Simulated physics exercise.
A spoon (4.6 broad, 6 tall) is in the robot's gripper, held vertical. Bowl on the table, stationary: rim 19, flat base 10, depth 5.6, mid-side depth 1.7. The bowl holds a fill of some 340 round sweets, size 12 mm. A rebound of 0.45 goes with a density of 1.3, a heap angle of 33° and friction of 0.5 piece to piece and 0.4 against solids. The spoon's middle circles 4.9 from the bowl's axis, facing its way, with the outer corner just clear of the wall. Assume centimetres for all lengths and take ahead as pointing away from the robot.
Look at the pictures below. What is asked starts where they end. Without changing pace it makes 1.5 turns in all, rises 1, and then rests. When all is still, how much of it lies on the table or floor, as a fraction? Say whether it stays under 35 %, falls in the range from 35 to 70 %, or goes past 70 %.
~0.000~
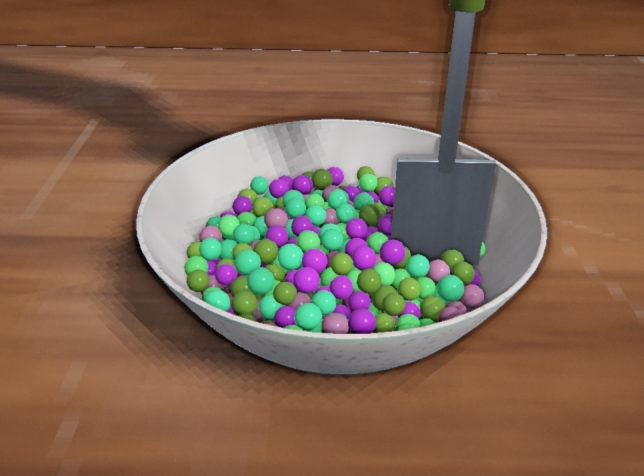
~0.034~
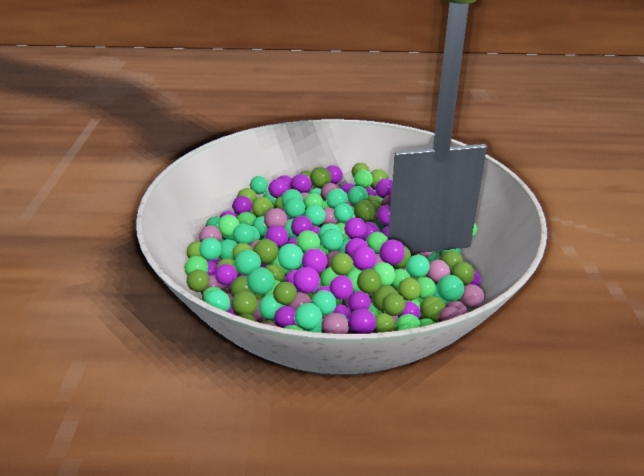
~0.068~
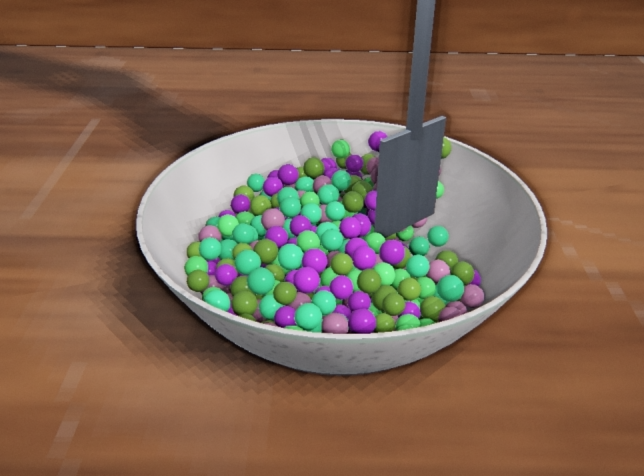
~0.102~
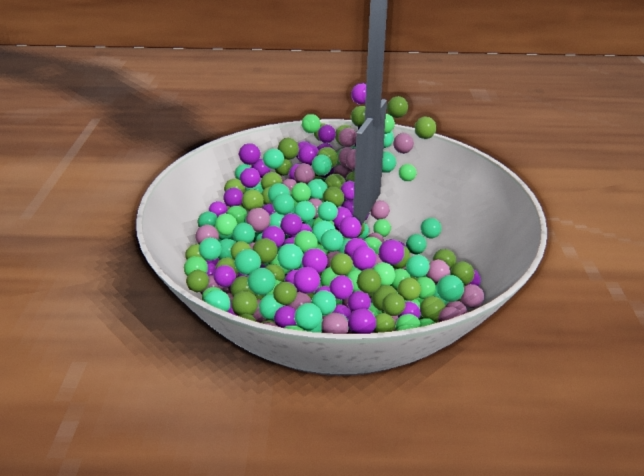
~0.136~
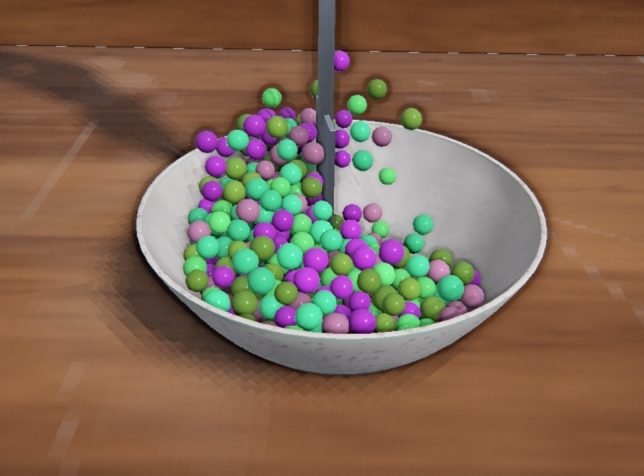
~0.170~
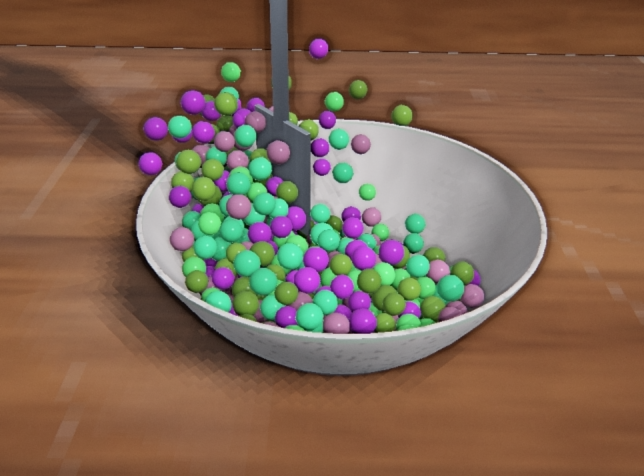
The share falls from 35 to 70 %.
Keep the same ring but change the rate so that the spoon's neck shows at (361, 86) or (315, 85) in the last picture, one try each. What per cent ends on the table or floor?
About 25 % for one try and about 35 % for the other, in order.
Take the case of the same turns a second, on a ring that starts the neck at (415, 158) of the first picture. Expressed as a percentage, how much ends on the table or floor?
Close to 25 in a hundred.
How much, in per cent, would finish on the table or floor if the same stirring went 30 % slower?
Estimated share: Near 30 %.
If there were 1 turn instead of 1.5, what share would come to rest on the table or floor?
Estimate: Near 30 %.
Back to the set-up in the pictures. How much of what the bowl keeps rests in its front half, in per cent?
I'd put it at roughly 55 per cent.
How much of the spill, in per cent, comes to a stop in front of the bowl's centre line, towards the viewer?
About 60 per cent.
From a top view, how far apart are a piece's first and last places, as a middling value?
Near 12 cm.
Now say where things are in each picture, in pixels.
Spoon neck at (450, 131), 0° round; upper third of the load around (324, 243), from x 195 to 475, top at y 175; 337 in the bowl, in the first picture.
Spoon neck at (445, 120), 13° round; upper third of the load around (332, 234), from x 195 to 470, top at y 170, in the second picture.
Spoon neck at (417, 100), 41° round; upper third of the load around (334, 223), from x 195 to 470, top at y 140, in the third picture.
Spoon neck at (374, 88), 71° round; upper third of the load around (315, 197), from x 195 to 470, top at y 95; 336 in the bowl, 1 in flight or on the tool, in the fourth picture.
Spoon neck at (326, 85), 100° round; upper third of the load around (286, 187), from x 195 to 470, top at y 60; 335 in the bowl, 2 in flight or on the tool, in the fifth picture.
Spoon neck at (281, 91), 130° round; upper third of the load around (246, 183), from x 150 to 470, top at y 50; 328 in the bowl, 9 in flight or on the tool, in the sixth picture.
By 0.35 s, 287° round, highest piece 11 above the table; 261 in the bowl, 38 on the table or floor, 38 in flight or on the tool.
By 0.53 s, 84° round, highest piece 9 above the table; 210 in the bowl, 107 on the table or floor, 20 in flight or on the tool.
By 0.82 s, 180° round, highest piece 4 above the table; 194 in the bowl, 143 on the table or floor.
By 1.52 s, 180° round, highest piece 4 above the table; 194 in the bowl, 143 on the table or floor.
Final count, 194 in the bowl, 143 on the table or floor. That is 42 % on the table or floor.
